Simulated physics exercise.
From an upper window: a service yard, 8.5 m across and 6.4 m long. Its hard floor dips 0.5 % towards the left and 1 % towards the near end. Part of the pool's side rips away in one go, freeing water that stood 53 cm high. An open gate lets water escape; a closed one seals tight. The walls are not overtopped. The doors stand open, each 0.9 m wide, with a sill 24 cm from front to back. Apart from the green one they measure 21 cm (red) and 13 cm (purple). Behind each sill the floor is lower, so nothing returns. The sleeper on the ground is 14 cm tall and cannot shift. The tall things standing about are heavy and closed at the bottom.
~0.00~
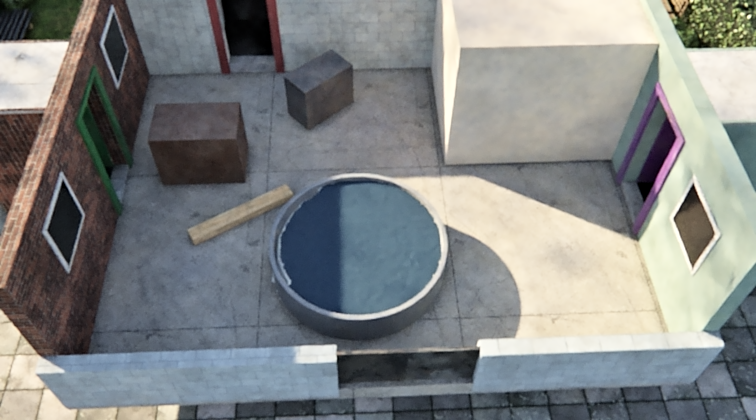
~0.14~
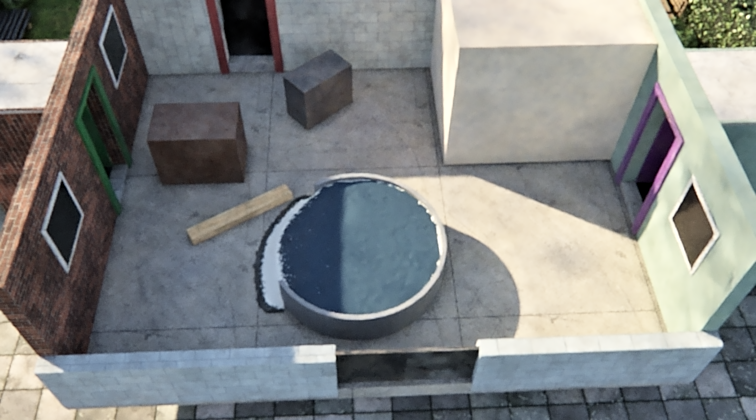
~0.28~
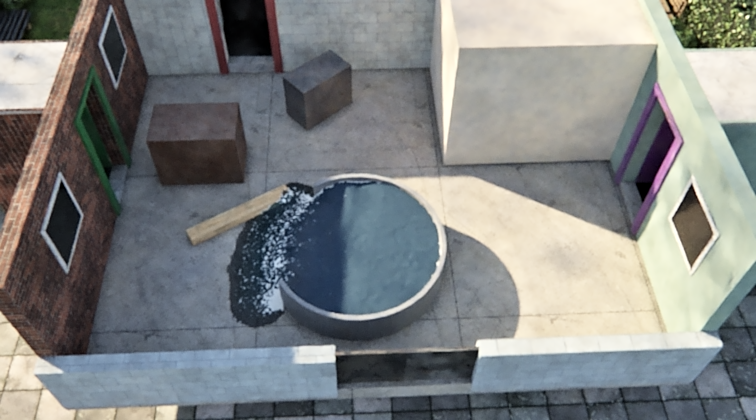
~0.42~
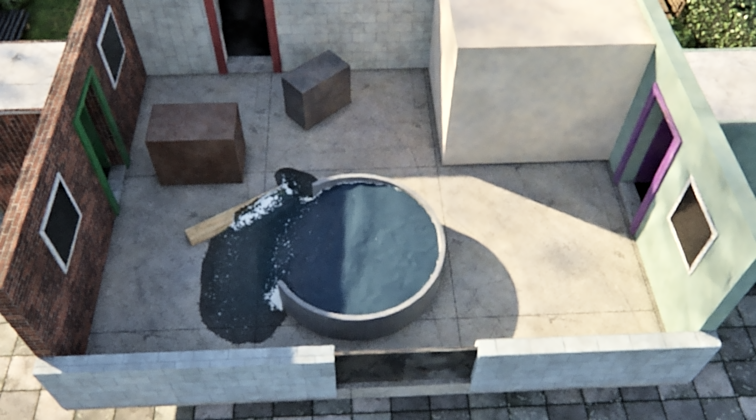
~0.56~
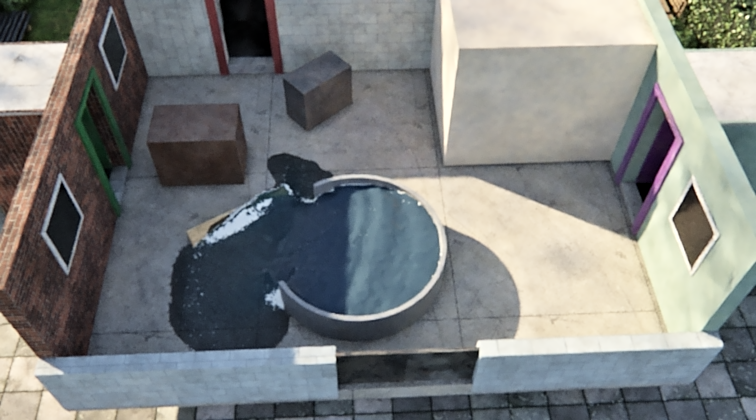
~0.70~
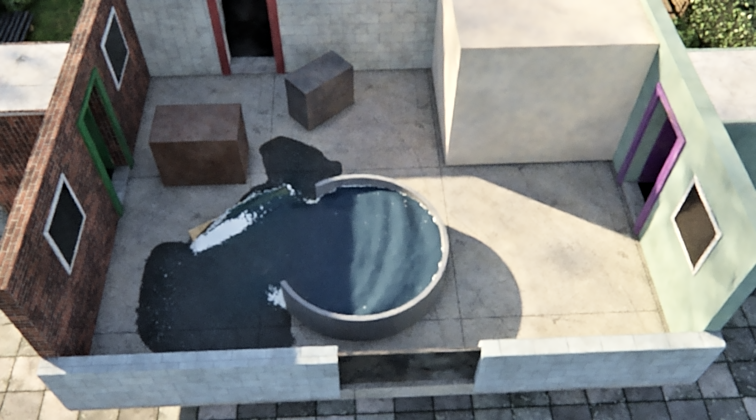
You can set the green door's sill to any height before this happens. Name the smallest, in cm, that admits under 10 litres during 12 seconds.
At least 17 cm or so.
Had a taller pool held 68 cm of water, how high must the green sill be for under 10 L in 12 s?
Then roughly 26 cm.
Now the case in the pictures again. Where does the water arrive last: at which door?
Last comes the purple one.
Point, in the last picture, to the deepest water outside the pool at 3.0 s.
Near (86, 373).
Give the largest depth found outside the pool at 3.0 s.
Up to some 38 cm.
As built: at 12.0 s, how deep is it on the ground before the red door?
About 6.0 cm.
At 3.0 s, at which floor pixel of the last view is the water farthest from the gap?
Around (197, 78).
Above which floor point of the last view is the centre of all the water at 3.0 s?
Around (244, 262).
After 1.4 s water covers 30 % of the floor, deepest (33 cm) near (103, 296); it has not reached the green door.
After 3.0 s water covers 40 % of the floor, deepest (38 cm) near (86, 373); 17 cm at the green door, 35 litres in over its 9 cm sill.
After 12.0 s water covers 100 % of the floor, deepest (12 cm) near (84, 385); 8 cm at the green door, 71 litres in over its 9 cm sill.
At the green door as built, the water arrived by 1.6 s and peaked near 19 cm at 2.6 s.
With a sill of 15 cm, 16 litres would have come in within the 12 s; with 20 cm, 3 litres. So under 10 litres takes about 17 cm.
